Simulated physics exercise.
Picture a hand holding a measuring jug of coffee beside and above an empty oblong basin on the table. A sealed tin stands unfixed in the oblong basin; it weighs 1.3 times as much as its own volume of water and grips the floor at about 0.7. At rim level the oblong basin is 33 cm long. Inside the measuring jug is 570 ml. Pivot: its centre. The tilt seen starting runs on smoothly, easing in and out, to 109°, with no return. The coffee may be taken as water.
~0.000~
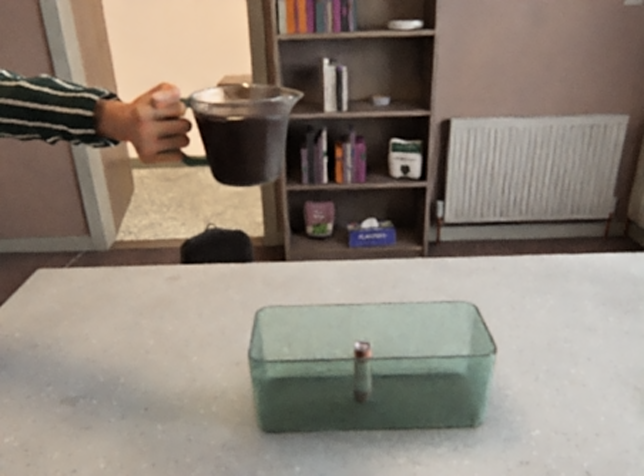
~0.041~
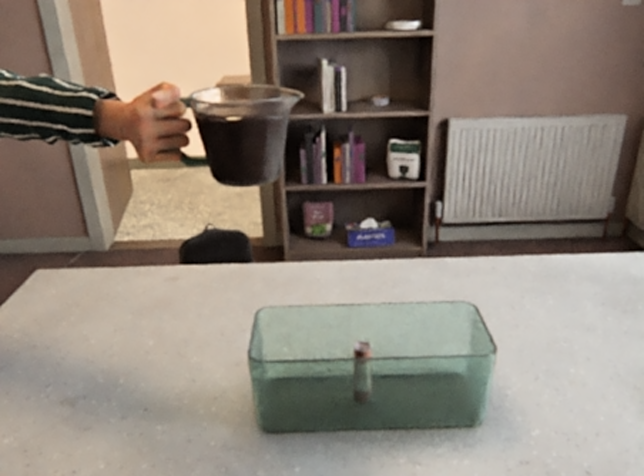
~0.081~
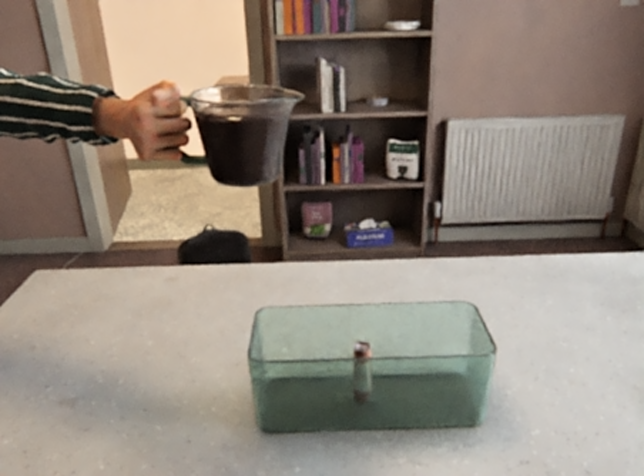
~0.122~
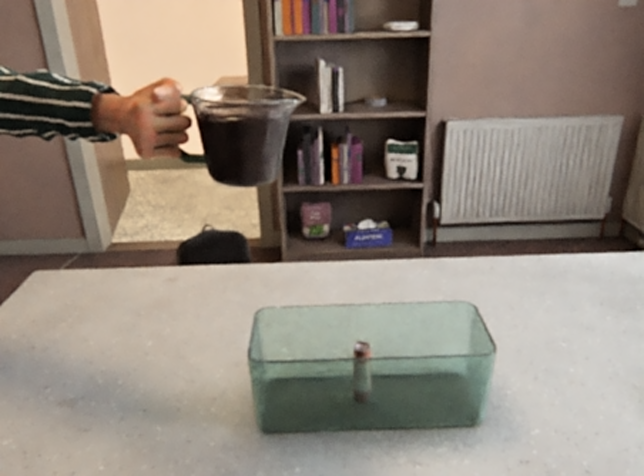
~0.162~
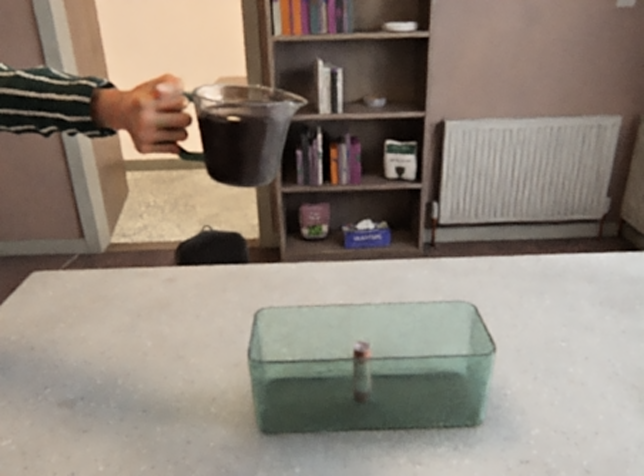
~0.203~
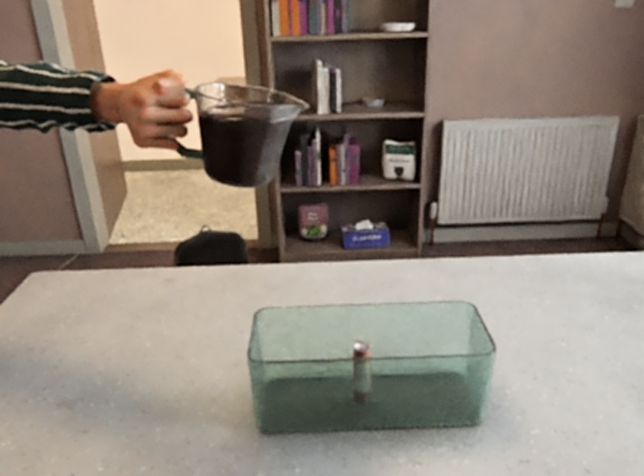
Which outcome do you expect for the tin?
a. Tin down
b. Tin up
b, tin up.
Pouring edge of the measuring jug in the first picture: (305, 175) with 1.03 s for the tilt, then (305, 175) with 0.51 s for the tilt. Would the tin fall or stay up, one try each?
Run one: It tumbles. Run two: It tumbles.
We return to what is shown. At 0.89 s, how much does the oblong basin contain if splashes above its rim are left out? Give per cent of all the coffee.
Around 56 per cent of the whole.
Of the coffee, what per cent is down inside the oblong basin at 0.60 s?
The basin holds roughly 2 in a hundred parts at that moment.
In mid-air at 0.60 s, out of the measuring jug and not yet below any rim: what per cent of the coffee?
30 %.
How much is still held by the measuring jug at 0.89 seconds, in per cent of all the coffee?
10 per cent or so.
After 0.60 s the tilt is 69° and 68 per cent is still to pour; the tin stands where it began.
After 0.89 s the tilt is 104° and 10 per cent is still to pour; the tin stands where it began.
After 1.20 s the tilt is 109° and 0 per cent is still to pour; the tin stands 1 cm from where it began.
After 1.53 s the tilt is 109° and 0 per cent is still to pour; the tin stands where it began.
In the end the tin stands where it began.
